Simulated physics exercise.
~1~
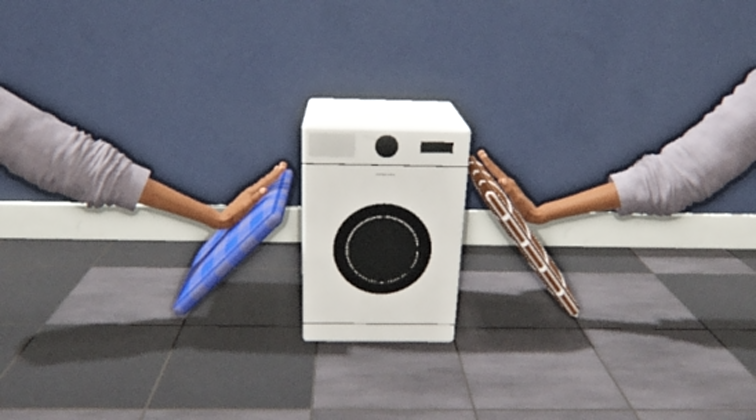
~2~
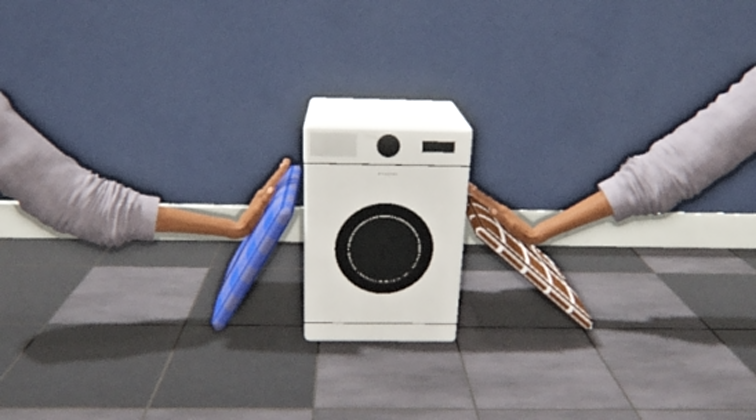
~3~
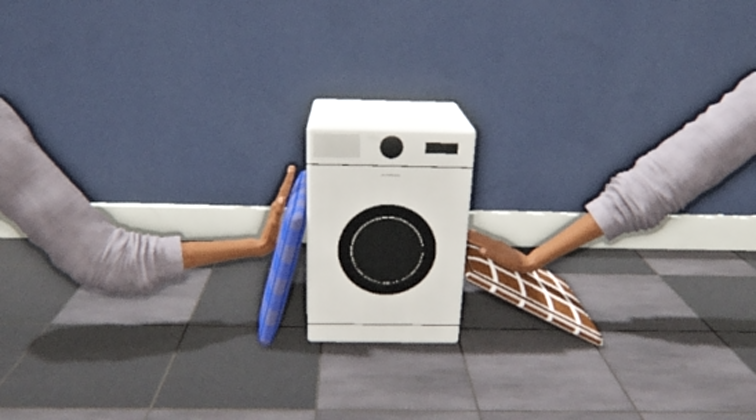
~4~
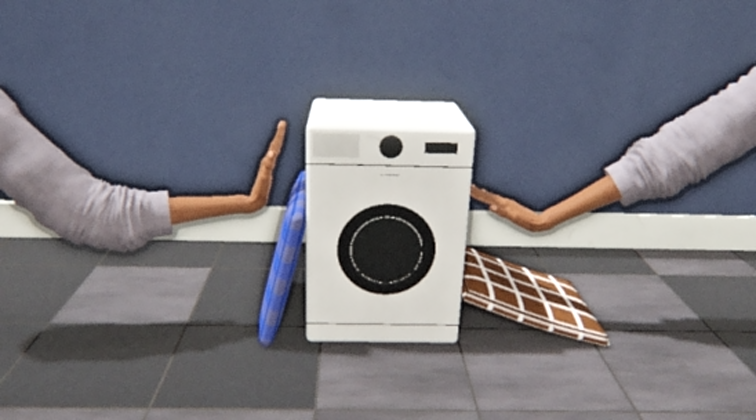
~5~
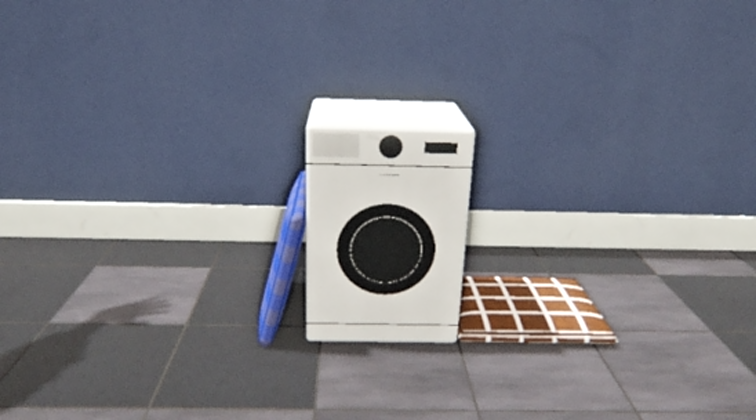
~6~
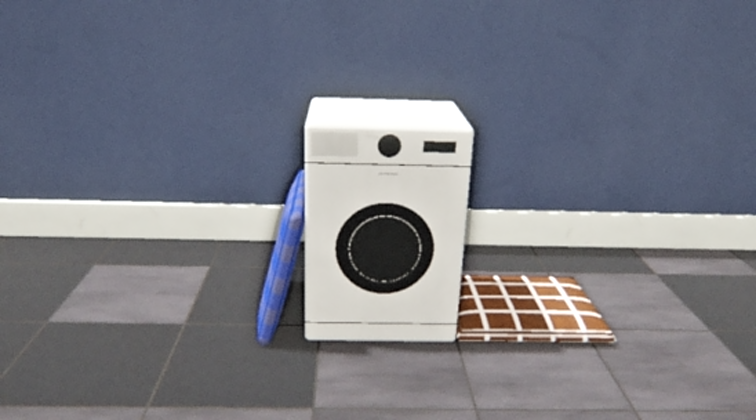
A blue plaid seat pad on the left and a brown pad with white lines on the right are pressed by two hands against a white front-loading machine, seen from the front by a slightly swaying camera. The machine stands on a grey tiled floor before a dark blue wall with a white skirting board. The hands guide the blue pad nearly upright against the side, while the brown pad sinks lower at a slant. Then both hands let go and draw out of view. The blue pad stays leaning, but the brown one slides down and ends flat on the floor.
